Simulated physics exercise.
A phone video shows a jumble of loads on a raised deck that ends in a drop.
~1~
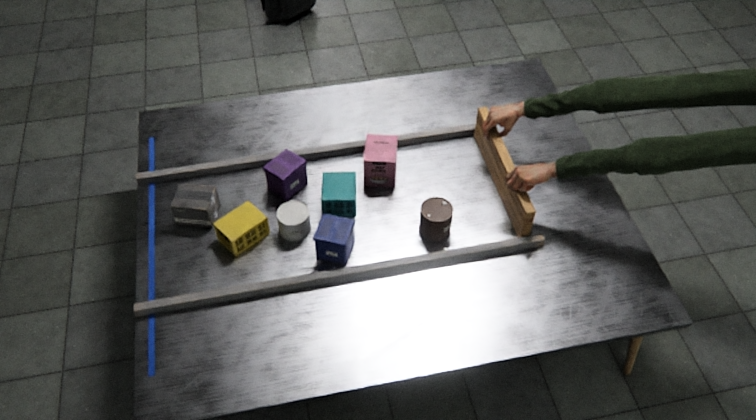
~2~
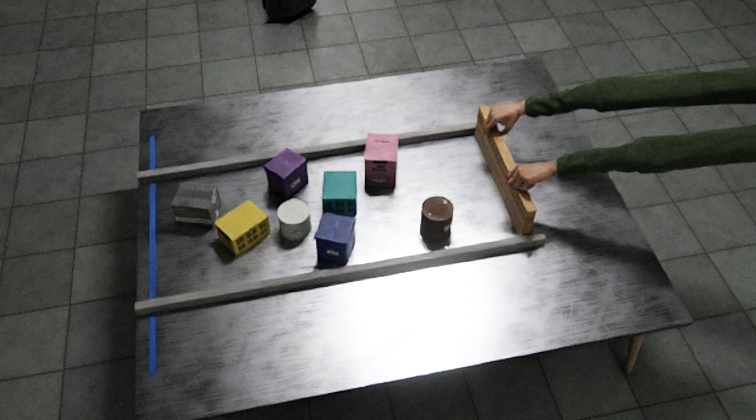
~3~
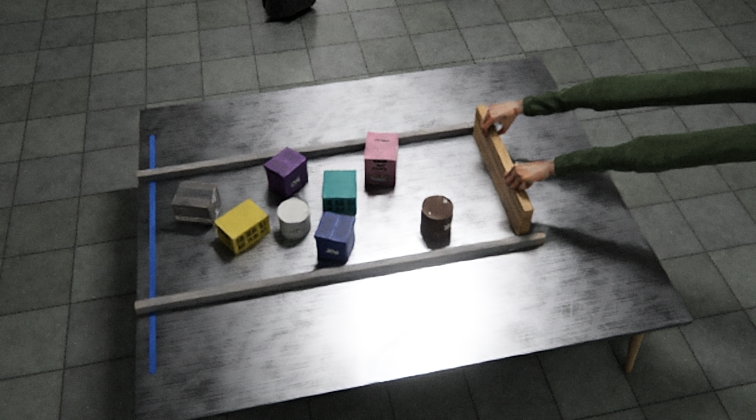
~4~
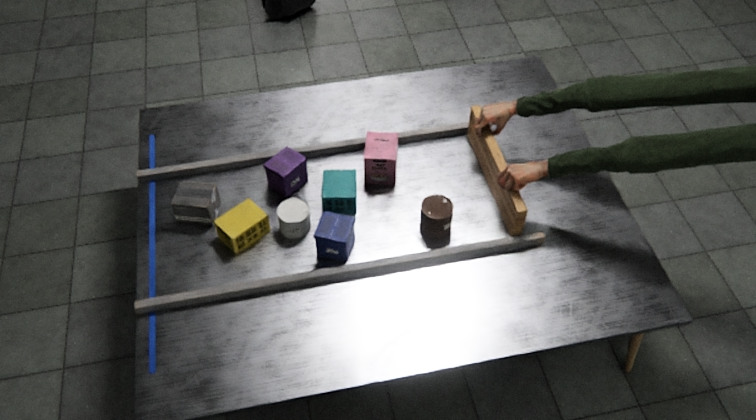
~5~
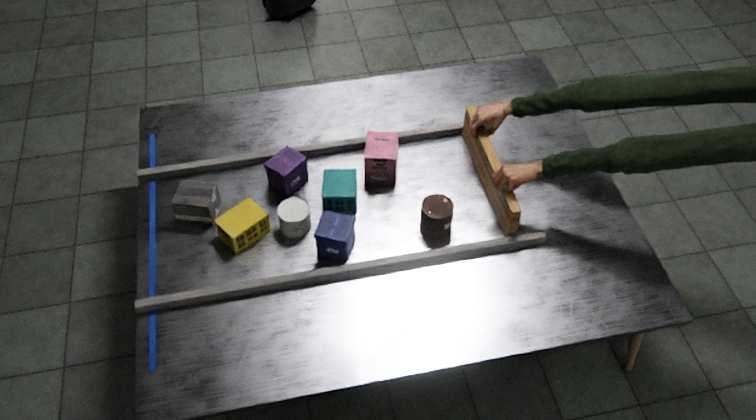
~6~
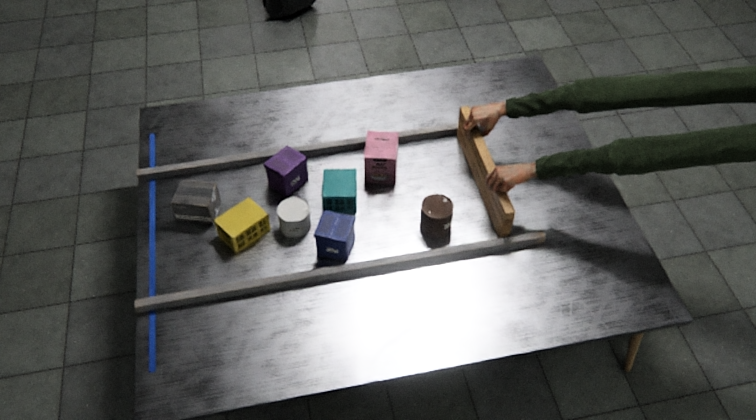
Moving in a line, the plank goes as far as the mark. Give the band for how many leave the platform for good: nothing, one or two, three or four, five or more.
Band: Five or more.
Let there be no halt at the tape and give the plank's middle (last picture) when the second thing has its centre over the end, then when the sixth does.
It sits around (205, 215) and after that around (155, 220).
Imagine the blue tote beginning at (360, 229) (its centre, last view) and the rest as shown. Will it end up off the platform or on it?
Put there, it simply leaves the top.
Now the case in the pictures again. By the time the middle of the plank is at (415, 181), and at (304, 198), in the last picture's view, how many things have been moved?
1, then 7.
Soon after, none off yet; grey box at rest near (197, 202); yellow crate at rest near (243, 225); purple tote at rest near (287, 172).
Then, none off yet; grey box at rest near (197, 202); yellow crate moved a little near (234, 221); purple tote moved about its own width near (240, 179).
Further on, none off yet; grey box moved well along near (129, 211); yellow crate moved well along near (147, 234); purple tote moved well along near (155, 189).
At rest, the number that fall off is five or more; fallen, brown canister, pink box, turquoise crate, blue tote, white canister, purple tote, yellow crate and grey box.
